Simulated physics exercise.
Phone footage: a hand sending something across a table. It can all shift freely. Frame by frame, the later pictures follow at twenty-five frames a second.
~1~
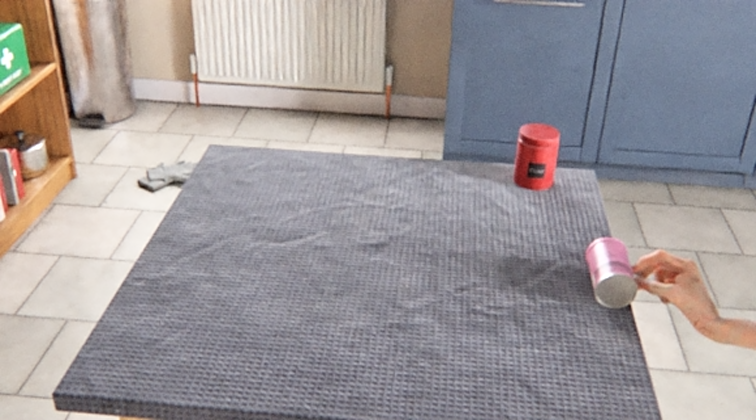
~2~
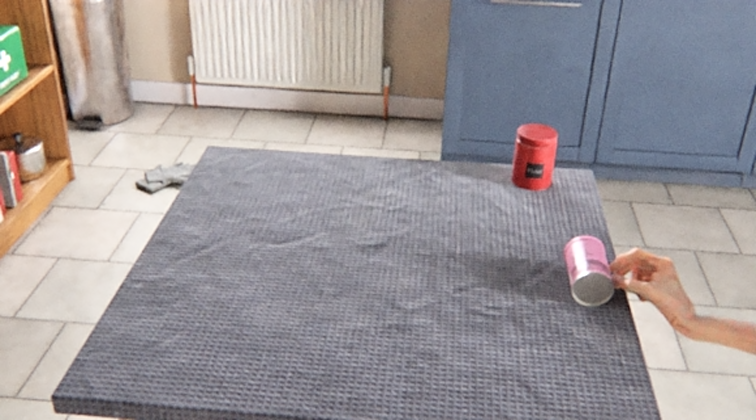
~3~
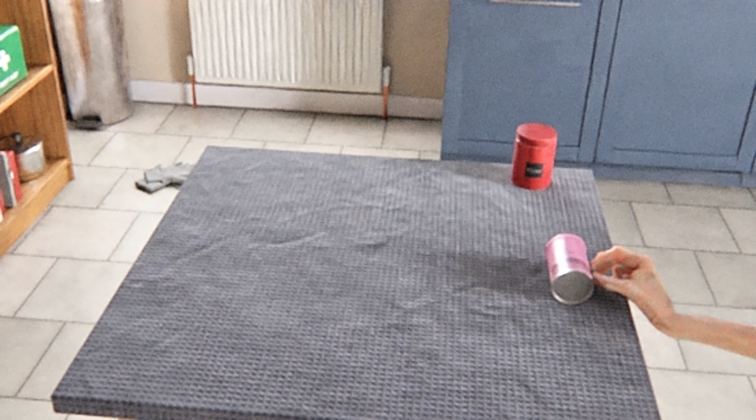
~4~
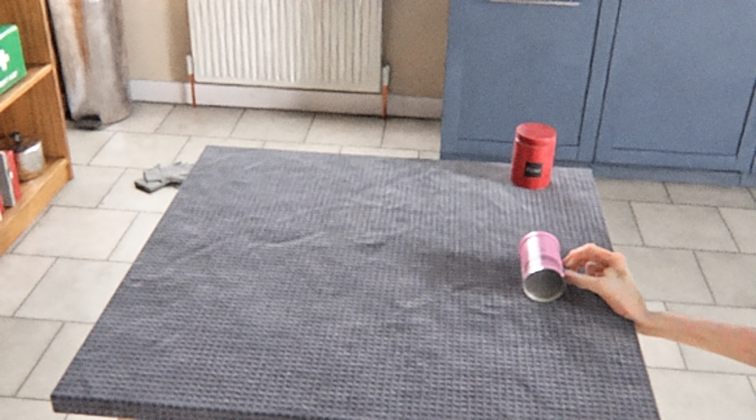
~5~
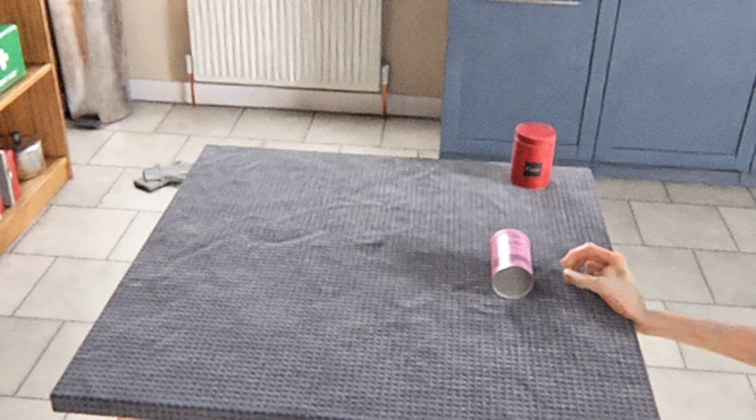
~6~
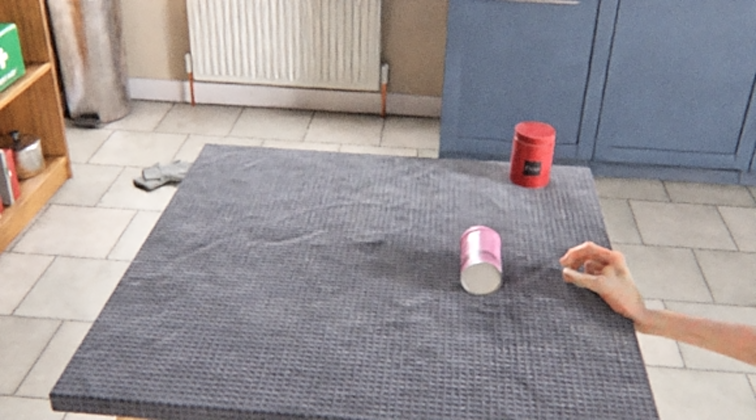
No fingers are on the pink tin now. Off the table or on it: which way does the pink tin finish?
Off the table.
Then, 0.20 s after the last picture, pink tin rolled well along near (345, 251).
Then, 0.50 s after the last picture, pink tin rolled well along near (173, 239).
Then, 0.80 s after the last picture, pink tin now off the table.
Then, 1.10 s after the last picture, things are still on the move.
By the end, off the table, pink tin.
